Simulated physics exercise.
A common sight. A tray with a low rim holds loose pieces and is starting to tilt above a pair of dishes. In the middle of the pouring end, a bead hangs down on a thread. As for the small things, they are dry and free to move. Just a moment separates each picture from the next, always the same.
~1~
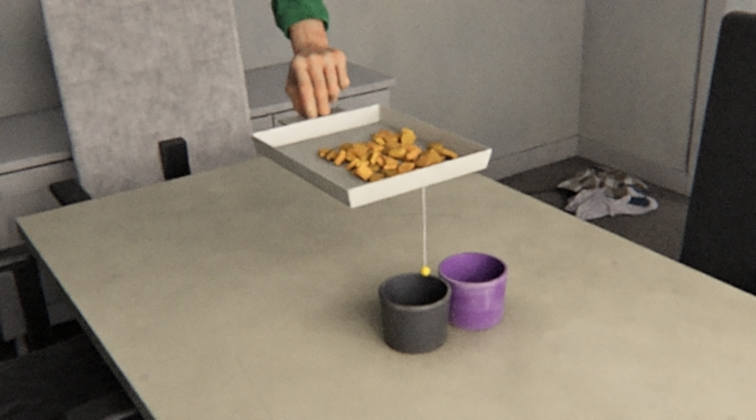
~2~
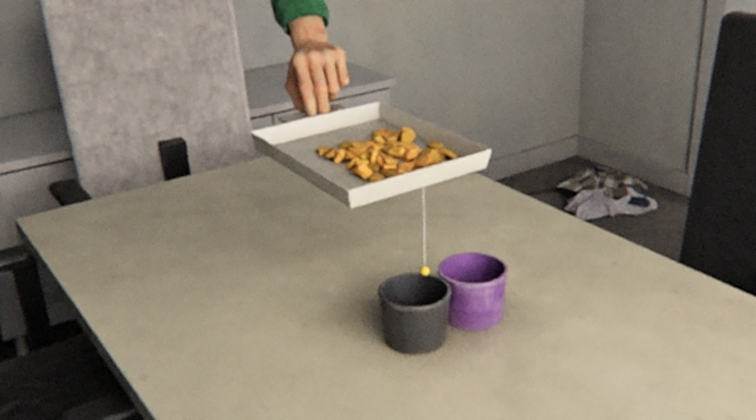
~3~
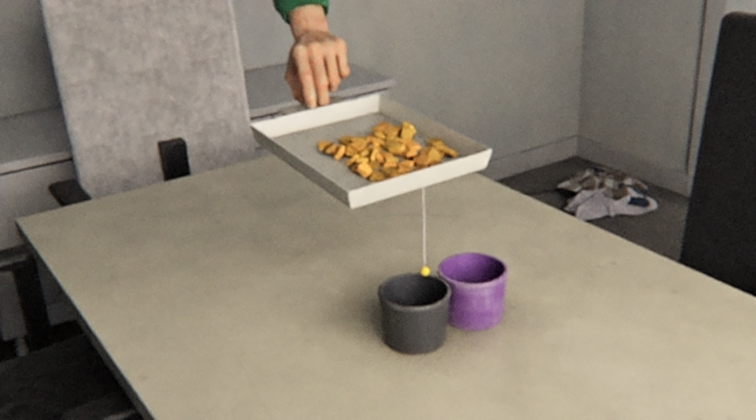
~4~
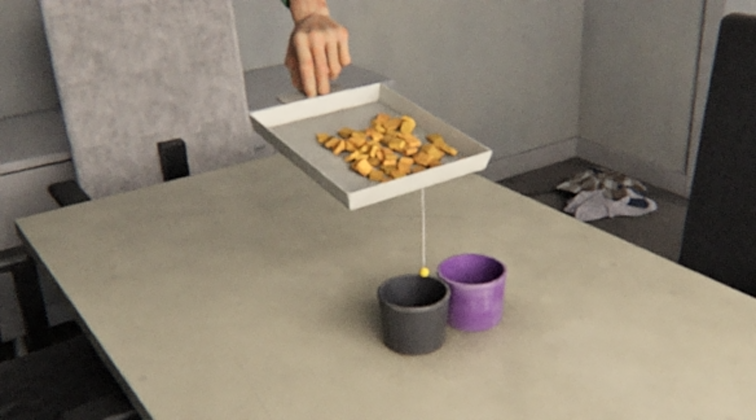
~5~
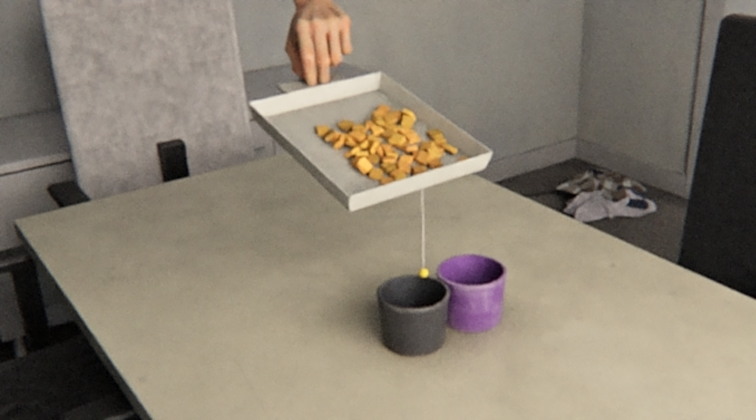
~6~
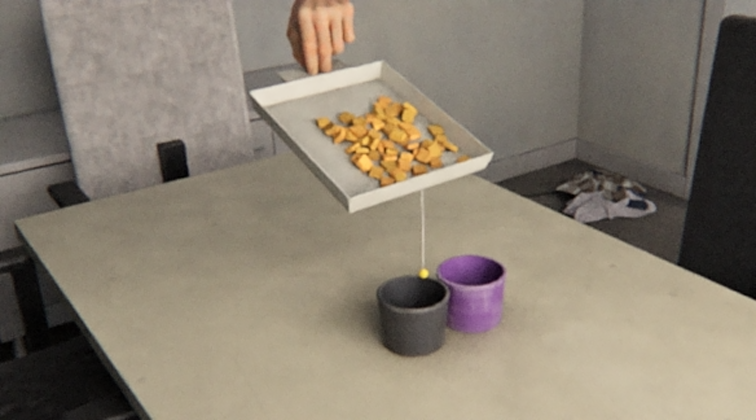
A hand raised the back of a white tray of golden cereal pieces, tilting it gradually above a black cup and a purple cup while a yellow bead hung almost still from its front edge.
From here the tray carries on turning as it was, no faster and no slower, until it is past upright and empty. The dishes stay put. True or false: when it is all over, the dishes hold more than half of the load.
False.
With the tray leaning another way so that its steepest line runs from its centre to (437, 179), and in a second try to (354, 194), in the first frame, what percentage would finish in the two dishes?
Respectively close to 30 and 10 in a hundred.
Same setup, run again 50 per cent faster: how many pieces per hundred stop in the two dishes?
About 10 %.
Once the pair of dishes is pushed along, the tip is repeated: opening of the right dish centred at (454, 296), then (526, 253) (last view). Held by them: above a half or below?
Try 1: A majority of it. Try 2: A minority of it.
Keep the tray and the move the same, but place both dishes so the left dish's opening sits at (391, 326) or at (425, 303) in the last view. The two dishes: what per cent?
Approximately 60 percent, followed by approximately 40 percent.
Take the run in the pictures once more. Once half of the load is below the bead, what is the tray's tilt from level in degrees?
Angle: Approx. 115 degrees.
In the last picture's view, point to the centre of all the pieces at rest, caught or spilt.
(457, 369).
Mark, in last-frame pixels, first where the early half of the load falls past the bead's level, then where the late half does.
First roughly (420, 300), then roughly (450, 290).
Just after the last frame, tray tipped steeply; every one on the tray.
A moment on, tray tipped right over; the larger part on the tray; about a tenth outside both; about a tenth in the air.
Further on, tray tipped past a quarter turn; about a tenth in the left dish; just a few in the right dish; almost all outside both.
When it is over, tray tipped past a quarter turn; about a tenth in the left dish; just a few in the right dish; almost all outside both.
